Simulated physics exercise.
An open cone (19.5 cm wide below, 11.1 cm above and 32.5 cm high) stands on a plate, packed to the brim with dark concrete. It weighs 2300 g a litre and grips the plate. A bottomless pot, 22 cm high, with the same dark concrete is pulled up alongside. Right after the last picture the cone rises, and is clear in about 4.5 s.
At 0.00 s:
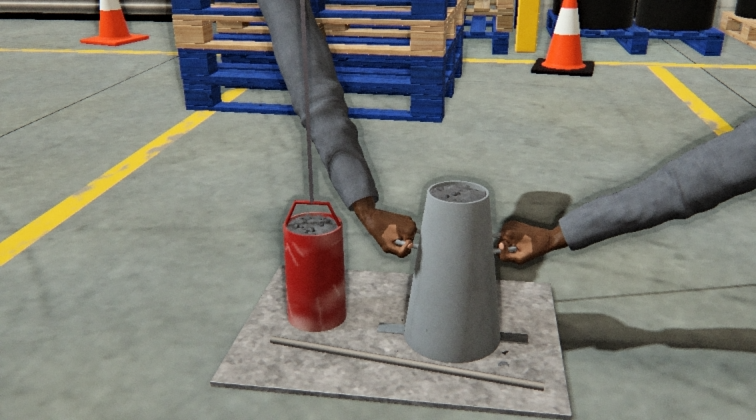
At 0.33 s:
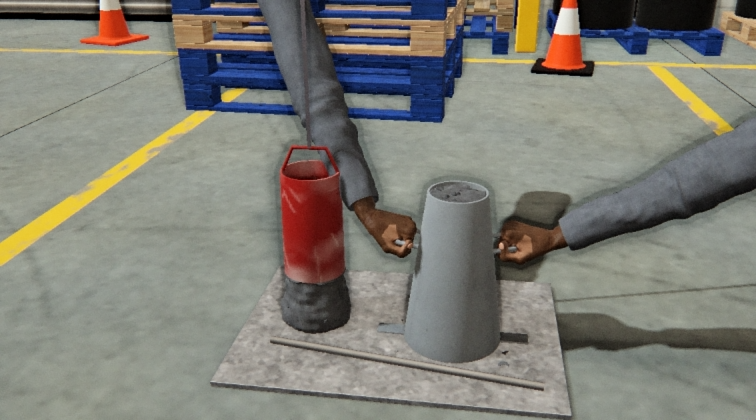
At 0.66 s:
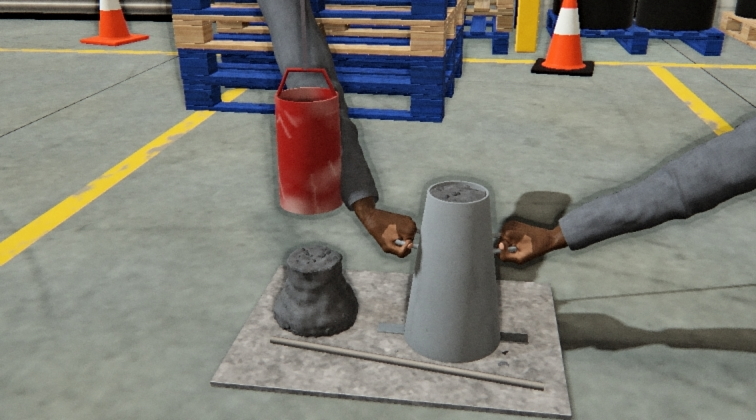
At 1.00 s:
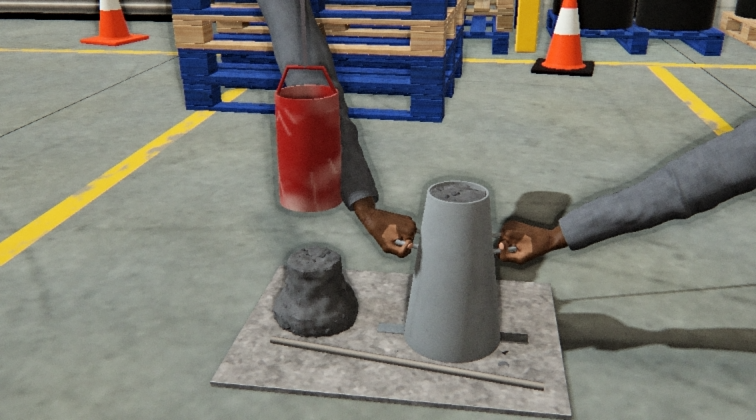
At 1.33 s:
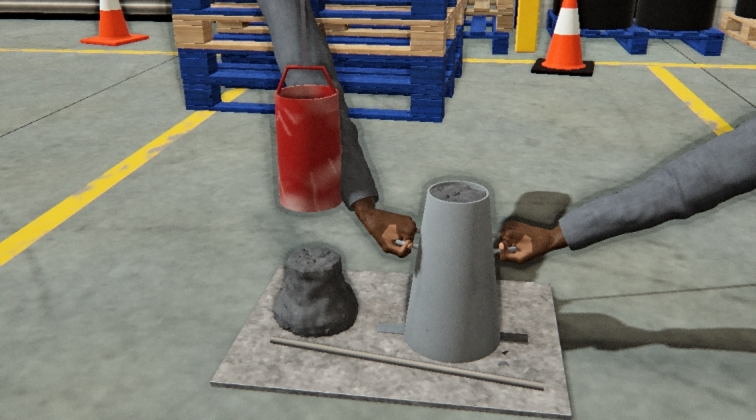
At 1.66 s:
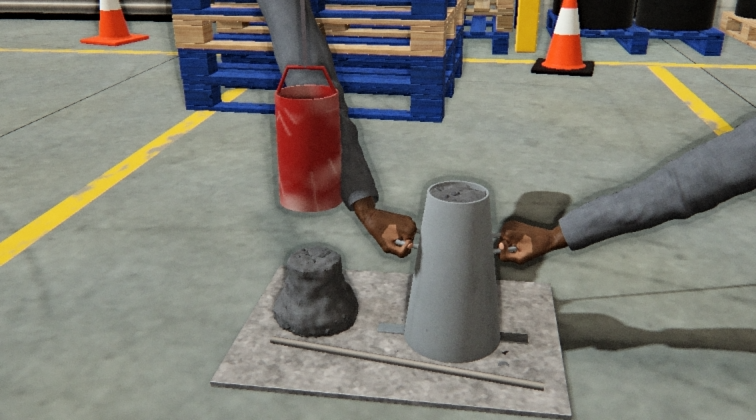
In the video, a red bottomless pot rises off a plate, leaving a slumped heap of dark concrete, then hangs still above it, while two hands stay beside a motionless grey cone filled with dark concrete on the right.
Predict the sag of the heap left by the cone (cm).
About 11 cm.
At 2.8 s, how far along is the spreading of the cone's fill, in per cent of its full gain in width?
About 70 %.
By 2.8 s, the cone is up 7.8 cm; the dark concrete has come down 8.0 cm to 24 cm and is 25 cm wide.
By 3.9 s, the cone is up 20 cm; the dark concrete has come down 11 cm to 22 cm and is 27 cm wide.
By 5.0 s, the cone is up 33 cm; the dark concrete has come down 11 cm to 22 cm and is 28 cm wide.
By 6.4 s, the cone is clear; the dark concrete has come down 11 cm to 22 cm and is 28 cm wide.
By 6.9 s, at rest, the cone is clear; the dark concrete has come down 11 cm to 22 cm and is 28 cm wide.
